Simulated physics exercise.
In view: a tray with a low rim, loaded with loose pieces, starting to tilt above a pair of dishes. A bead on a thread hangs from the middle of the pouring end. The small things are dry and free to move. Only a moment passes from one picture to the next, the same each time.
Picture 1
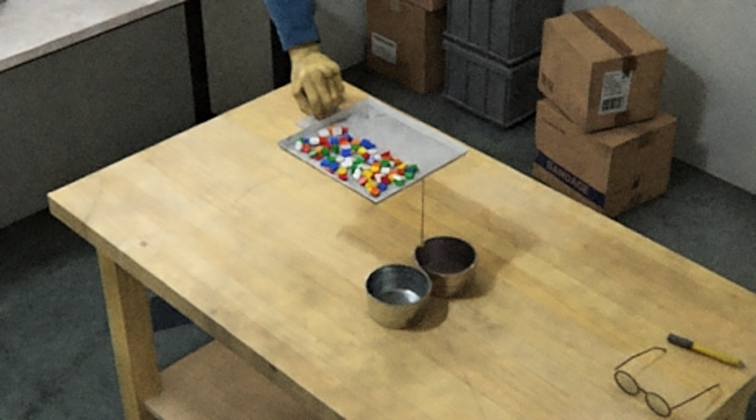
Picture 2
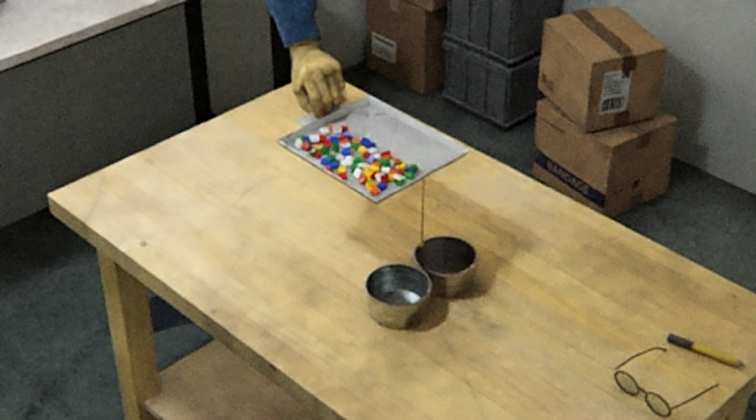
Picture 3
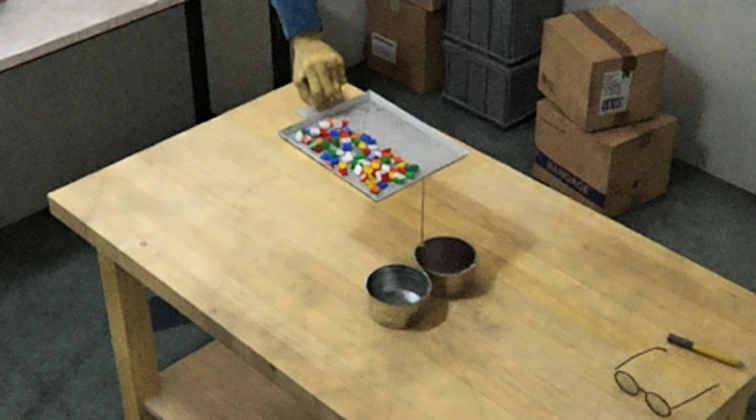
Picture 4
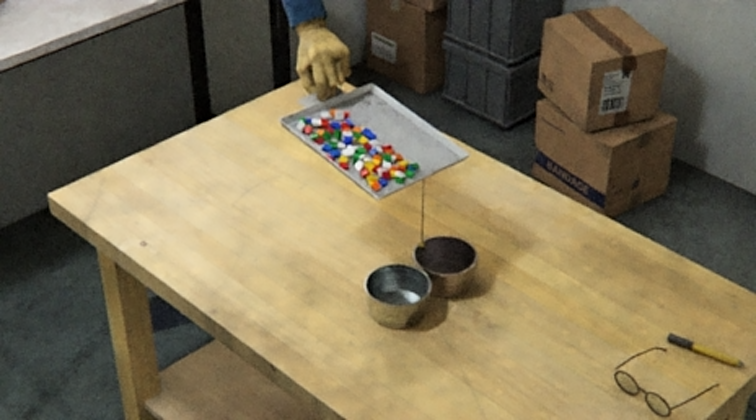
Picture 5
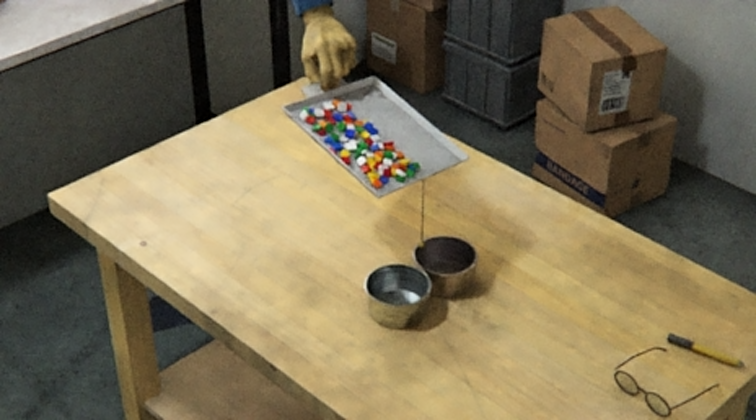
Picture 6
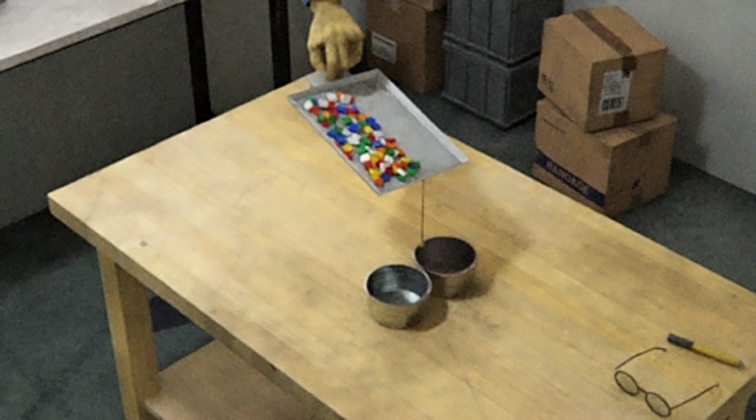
The footage shows a gloved hand gradually raising the far end of a shallow tray of small multicoloured pieces, its near end sloping down toward the right corner above two metal dishes, while the pieces stay grouped on the tray.
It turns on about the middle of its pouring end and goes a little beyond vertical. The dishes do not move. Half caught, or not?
Caught overall: Under half.
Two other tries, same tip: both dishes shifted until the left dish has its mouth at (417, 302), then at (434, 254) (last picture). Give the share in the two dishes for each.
About 10 and 80 per cent.
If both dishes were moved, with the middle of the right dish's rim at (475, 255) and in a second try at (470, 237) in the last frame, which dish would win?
First the right one, then the dish on the right.
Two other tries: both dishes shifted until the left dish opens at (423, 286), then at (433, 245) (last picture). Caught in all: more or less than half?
The first try: Not half. The second: Over half.
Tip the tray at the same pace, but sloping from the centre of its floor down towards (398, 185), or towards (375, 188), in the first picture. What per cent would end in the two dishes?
First some 90, then 50 per cent.
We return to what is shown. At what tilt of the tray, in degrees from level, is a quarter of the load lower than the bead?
Roughly 80°.
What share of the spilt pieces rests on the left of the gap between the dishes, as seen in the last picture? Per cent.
Roughly 0 in a hundred.
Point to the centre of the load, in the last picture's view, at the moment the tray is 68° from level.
Around (445, 173).
Soon after the last picture, tray tipped steeply; about two thirds on the tray; about a third in the air.
A little later, tray tipped past a quarter turn; about a quarter in the right dish; most outside both.
Later still, tray tipped past a quarter turn; about a quarter in the right dish; most outside both.
At rest, tray tipped past a quarter turn; none in the left dish; about a quarter in the right dish; most outside both.
